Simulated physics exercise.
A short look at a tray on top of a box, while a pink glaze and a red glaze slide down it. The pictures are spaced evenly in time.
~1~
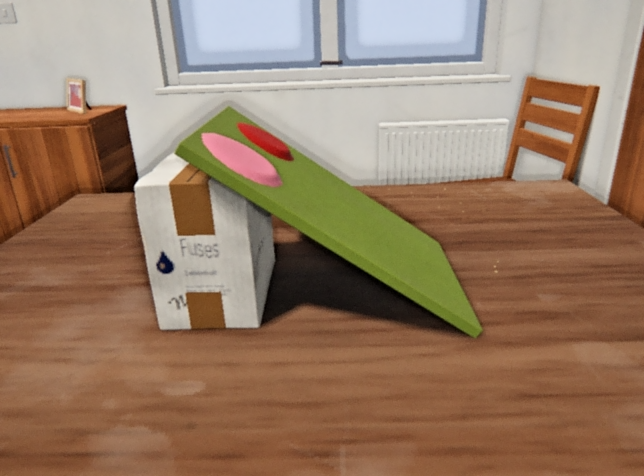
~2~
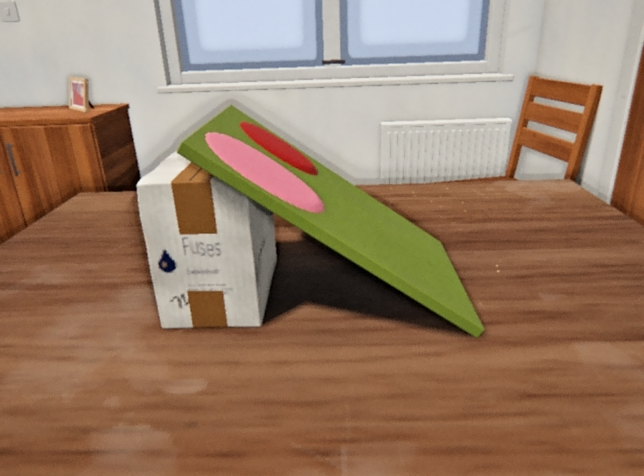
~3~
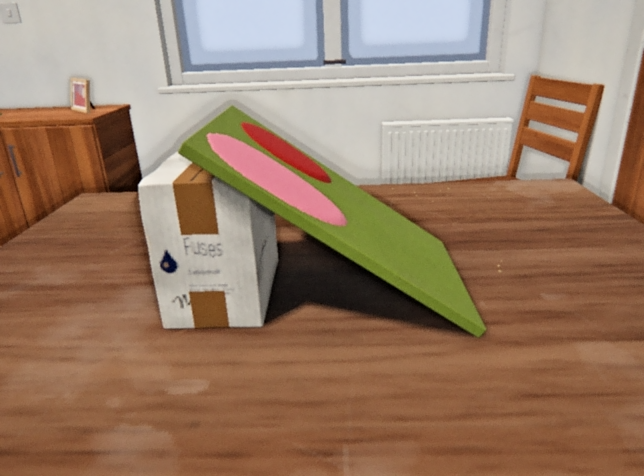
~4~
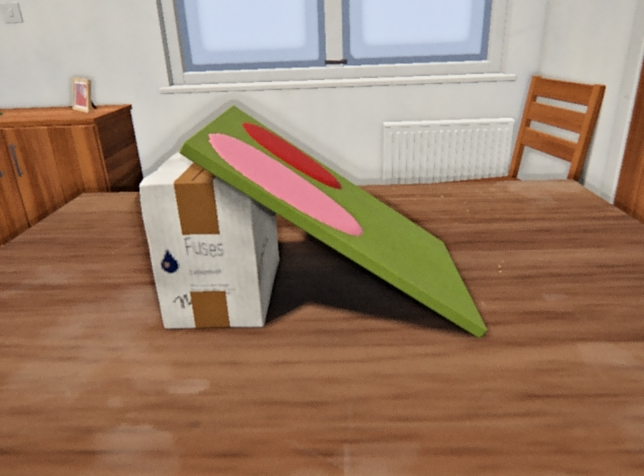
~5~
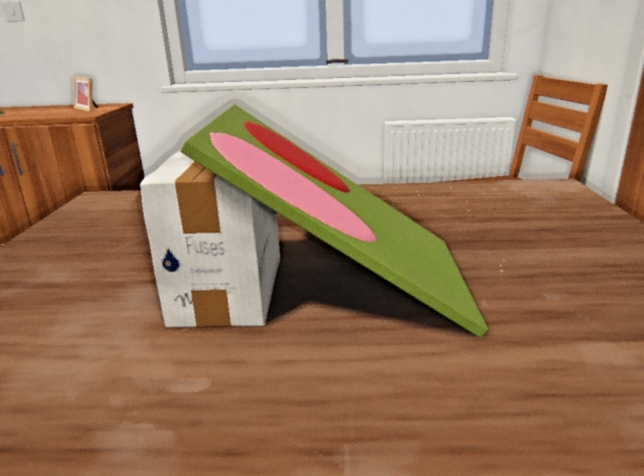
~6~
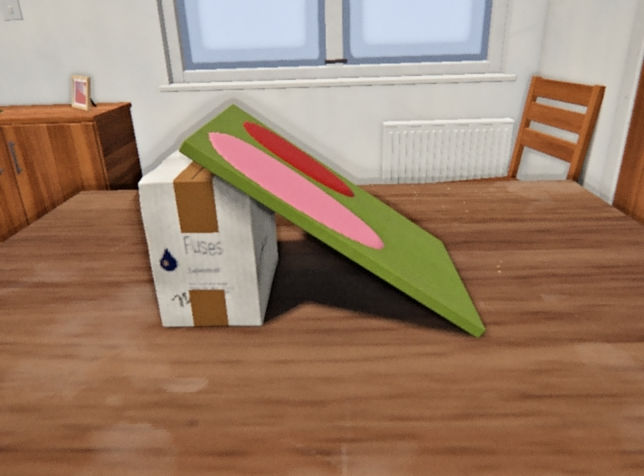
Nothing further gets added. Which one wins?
The winner is going to be the one that isn't at the rear.
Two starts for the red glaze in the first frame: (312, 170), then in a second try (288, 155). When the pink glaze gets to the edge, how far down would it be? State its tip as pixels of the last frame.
(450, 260) and (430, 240).
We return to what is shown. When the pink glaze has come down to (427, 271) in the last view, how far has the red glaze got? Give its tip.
At that moment it sits close to pixel (381, 211).
Shortly, the pink glaze is three quarters of the way down; the red glaze is three quarters of the way down.
Then, the pink glaze is close to the edge; the red glaze is three quarters of the way down.
At the finish, the pink glaze is at the low edge; the red glaze is three quarters of the way down.
